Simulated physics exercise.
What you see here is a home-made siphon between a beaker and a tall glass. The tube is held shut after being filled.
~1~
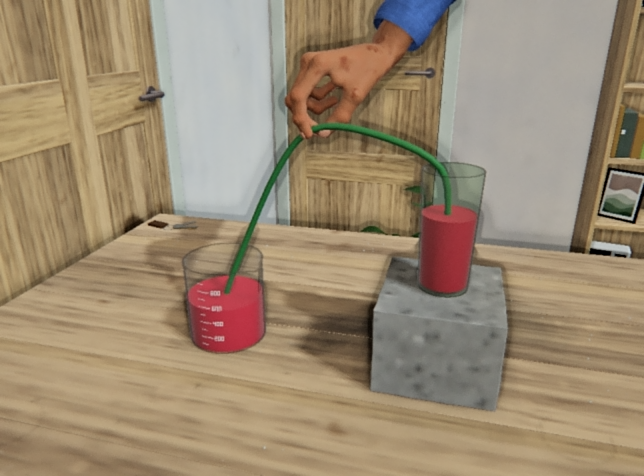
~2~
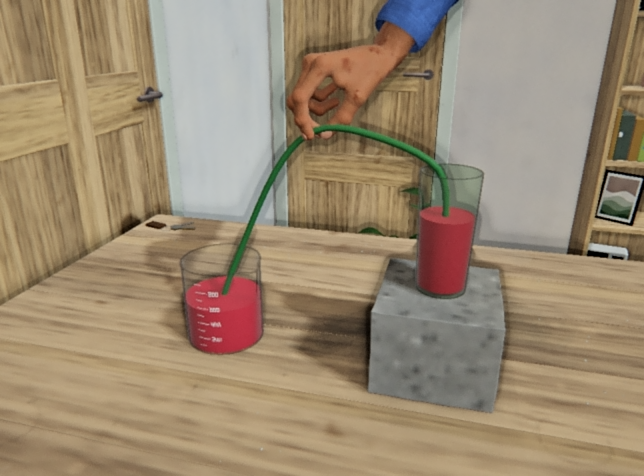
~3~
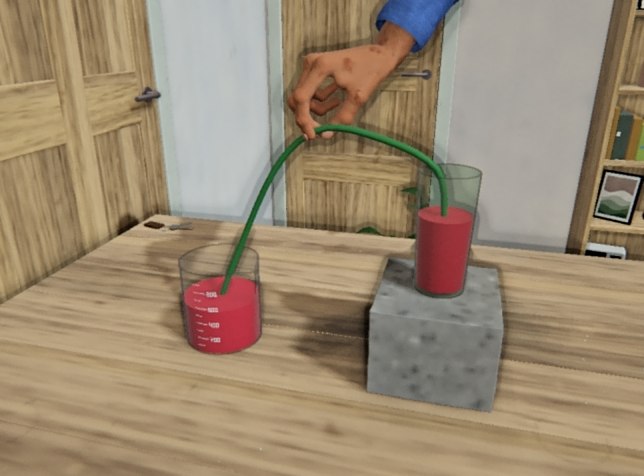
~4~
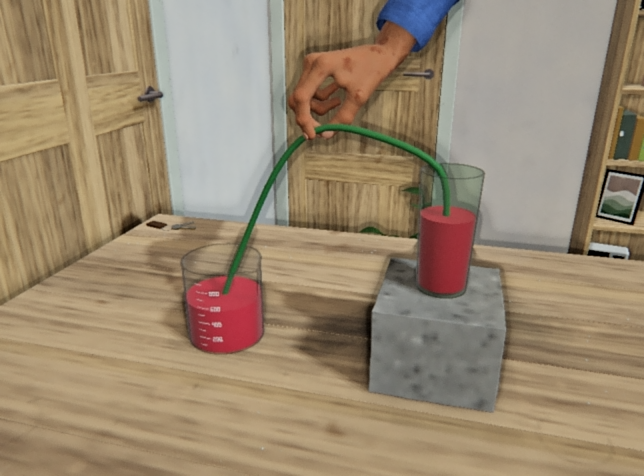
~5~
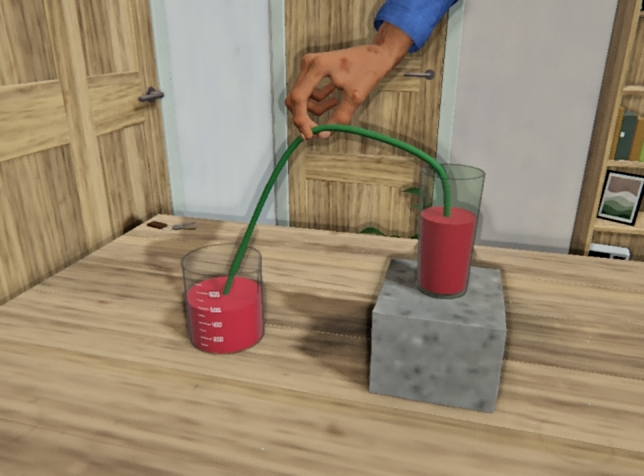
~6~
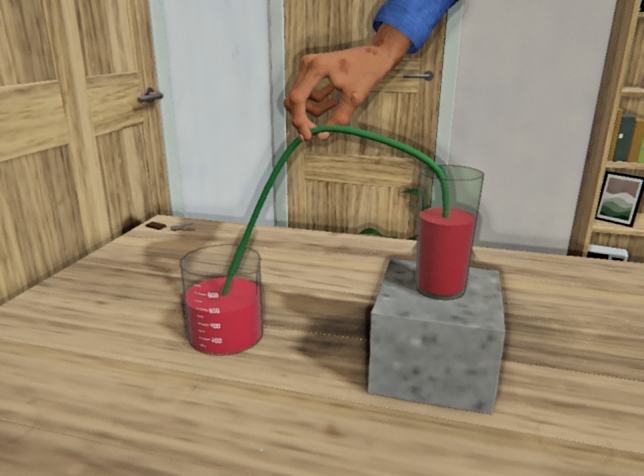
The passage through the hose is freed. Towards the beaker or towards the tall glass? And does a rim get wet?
Squash: Moves left; receiver holds everything.
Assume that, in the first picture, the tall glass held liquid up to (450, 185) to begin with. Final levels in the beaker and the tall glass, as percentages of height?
The first ends near 85 per cent and the second near 10 per cent.
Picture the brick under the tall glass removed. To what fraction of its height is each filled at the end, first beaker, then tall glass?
In the order asked, close to 60 and 45 out of a hundred.
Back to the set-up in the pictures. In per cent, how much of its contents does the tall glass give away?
Estimate: Close to 85 %.
A moment on, the beaker is about two thirds full; the tall glass is about half full.
Further on, the beaker is about two thirds full; the tall glass is about a quarter full.
When it is over, the beaker is about three quarters full; the tall glass is nearly empty.
